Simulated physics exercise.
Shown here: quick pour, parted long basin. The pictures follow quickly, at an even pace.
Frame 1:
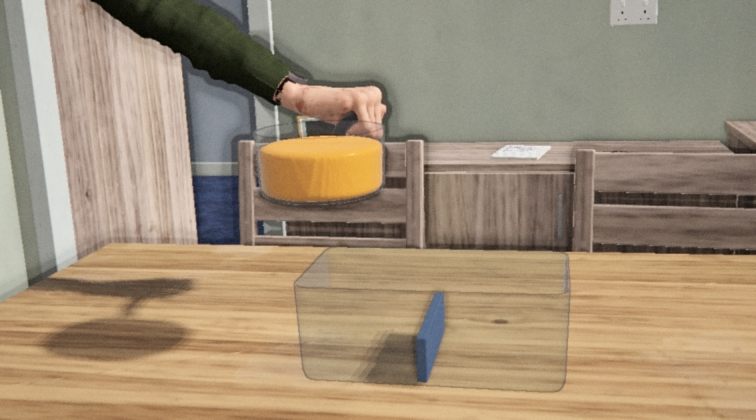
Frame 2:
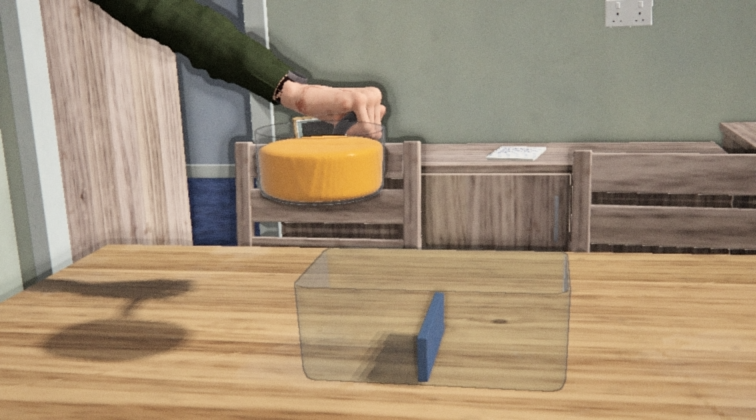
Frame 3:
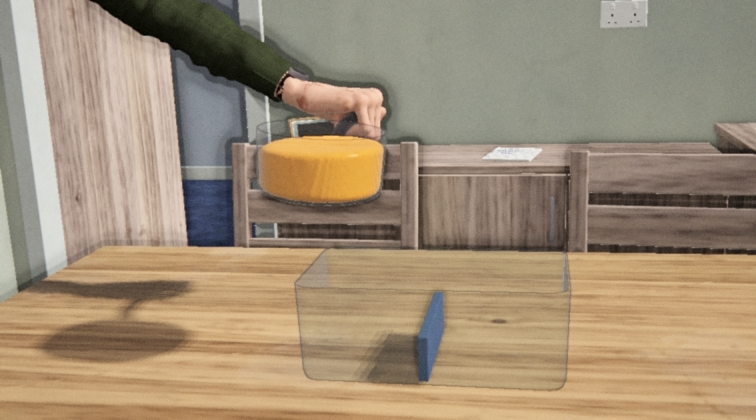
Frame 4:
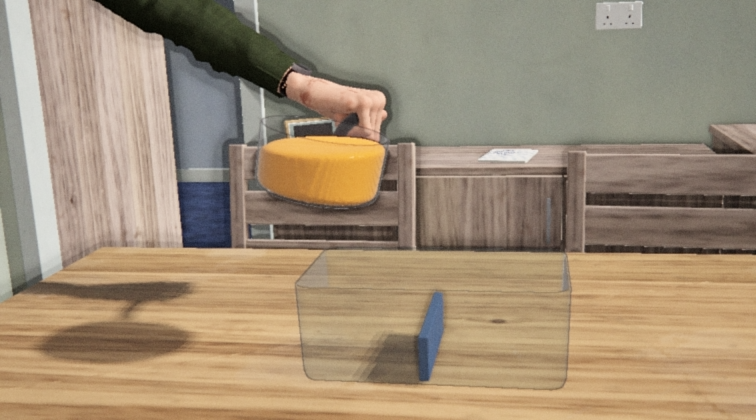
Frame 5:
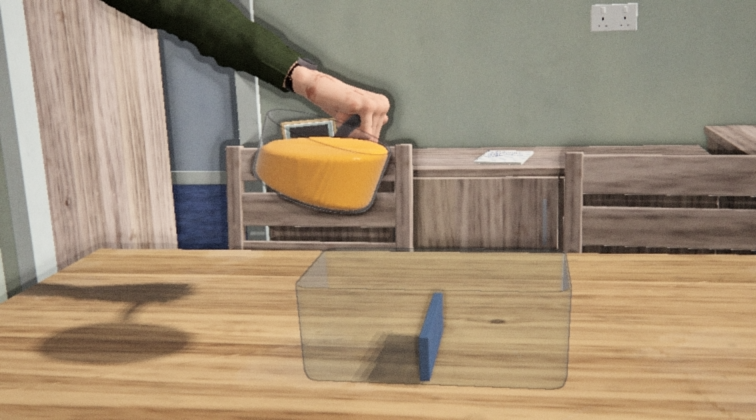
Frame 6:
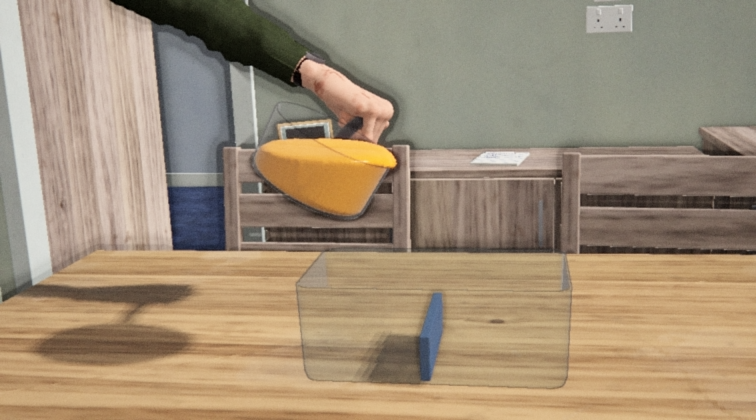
The video shows a hand holding a clear round container of orange liquid above a transparent rectangular basin with a blue divider on a wooden table, then steadily tilting the container to the right.
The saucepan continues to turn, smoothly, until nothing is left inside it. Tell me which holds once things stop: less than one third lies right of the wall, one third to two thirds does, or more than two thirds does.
One third to two thirds lies right of the wall.
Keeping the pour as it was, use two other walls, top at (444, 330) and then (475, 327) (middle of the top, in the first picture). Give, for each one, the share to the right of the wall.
Result: 40 % first, 10 % second.
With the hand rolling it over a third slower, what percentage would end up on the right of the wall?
55 per cent or thereabouts.
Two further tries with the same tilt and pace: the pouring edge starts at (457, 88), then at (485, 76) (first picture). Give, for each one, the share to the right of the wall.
It comes to about 90 %, followed by about 75 %.
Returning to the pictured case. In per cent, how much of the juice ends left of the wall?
It comes to some 55 per cent.
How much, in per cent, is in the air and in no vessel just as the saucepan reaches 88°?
It's close to 40 percent.
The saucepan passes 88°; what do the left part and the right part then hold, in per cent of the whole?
Left side around 5 per cent; right side around 25 per cent.
A moment on, the tilt is 88° and 33 per cent is still to pour, 6 is left of the wall and 23 right of it.
Next, the tilt is 102° and 8 per cent is still to pour, 39 is left of the wall and 47 right of it.
Then the tilt is 102° and 1 per cent is still to pour, 50 is left of the wall and 46 right of it.
Later the tilt is 102° and 0 per cent is still to pour, 52 is left of the wall and 46 right of it.
At rest 53 per cent lies left of the wall, 46 right of it and 1 outside.
